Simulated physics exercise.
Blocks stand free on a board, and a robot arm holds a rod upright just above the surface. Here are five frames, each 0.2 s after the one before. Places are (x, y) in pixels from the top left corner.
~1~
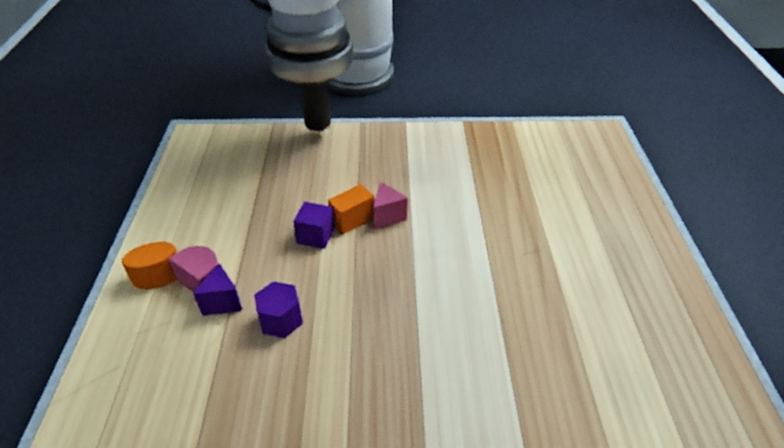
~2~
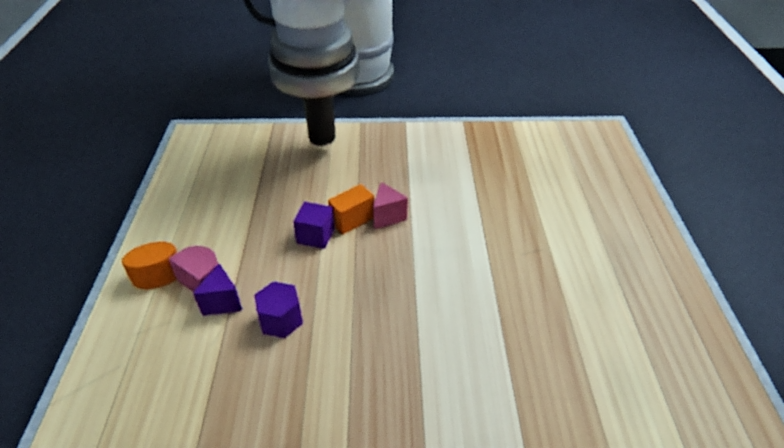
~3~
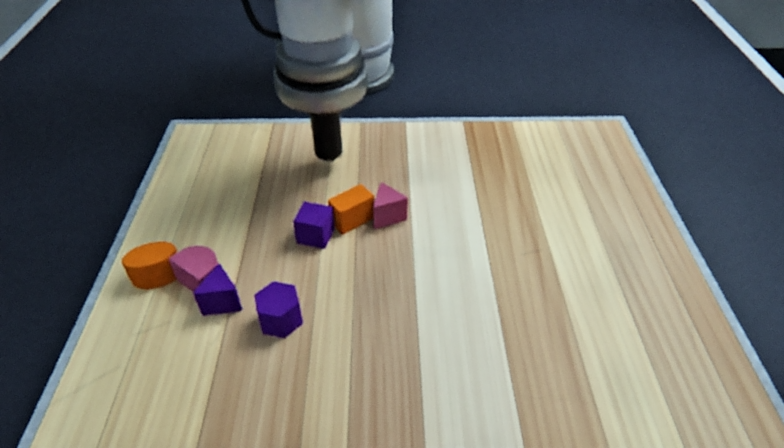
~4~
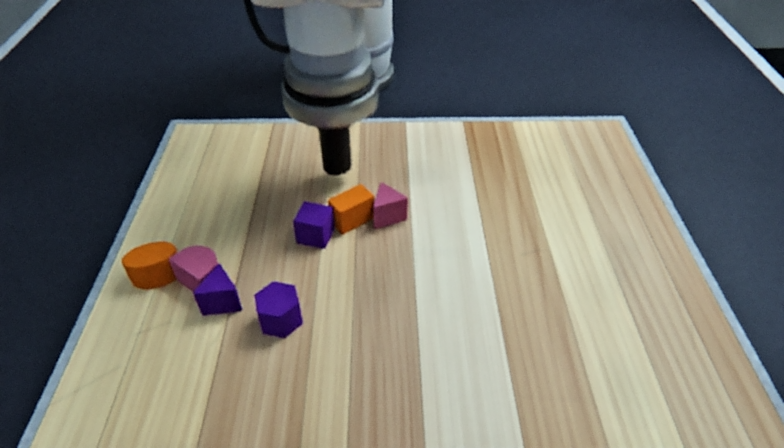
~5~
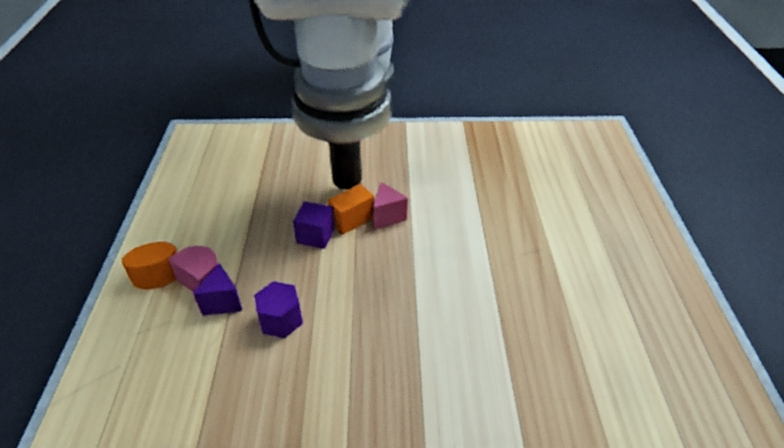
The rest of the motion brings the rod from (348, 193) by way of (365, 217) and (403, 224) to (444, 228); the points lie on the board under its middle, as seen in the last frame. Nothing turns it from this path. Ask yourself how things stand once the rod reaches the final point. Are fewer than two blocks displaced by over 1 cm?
No, I don't think so.
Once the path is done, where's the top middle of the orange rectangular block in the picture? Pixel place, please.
(359, 216)
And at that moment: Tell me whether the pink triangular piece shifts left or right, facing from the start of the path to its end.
Side: Left.
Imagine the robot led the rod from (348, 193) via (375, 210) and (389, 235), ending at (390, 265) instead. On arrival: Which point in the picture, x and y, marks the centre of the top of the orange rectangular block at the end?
I'd say the orange rectangular block ends with its top centre at (357, 215).
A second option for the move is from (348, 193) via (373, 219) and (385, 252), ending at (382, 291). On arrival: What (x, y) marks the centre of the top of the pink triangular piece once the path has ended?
That would be at about pixel (407, 205).
What follows on the original path. One third of the way, rod at (365, 205); orange rectangular block at (357, 214), turned 50° clockwise; pink triangular piece at (392, 196), turned 15° anticlockwise.
Two thirds of the way, rod at (404, 212); orange rectangular block at (359, 216), turned 60° clockwise; pink triangular piece at (432, 204).
At the end, rod at (445, 216); purple square block in place; orange rectangular block at (359, 216), turned 60° clockwise; pink triangular piece at (474, 209).
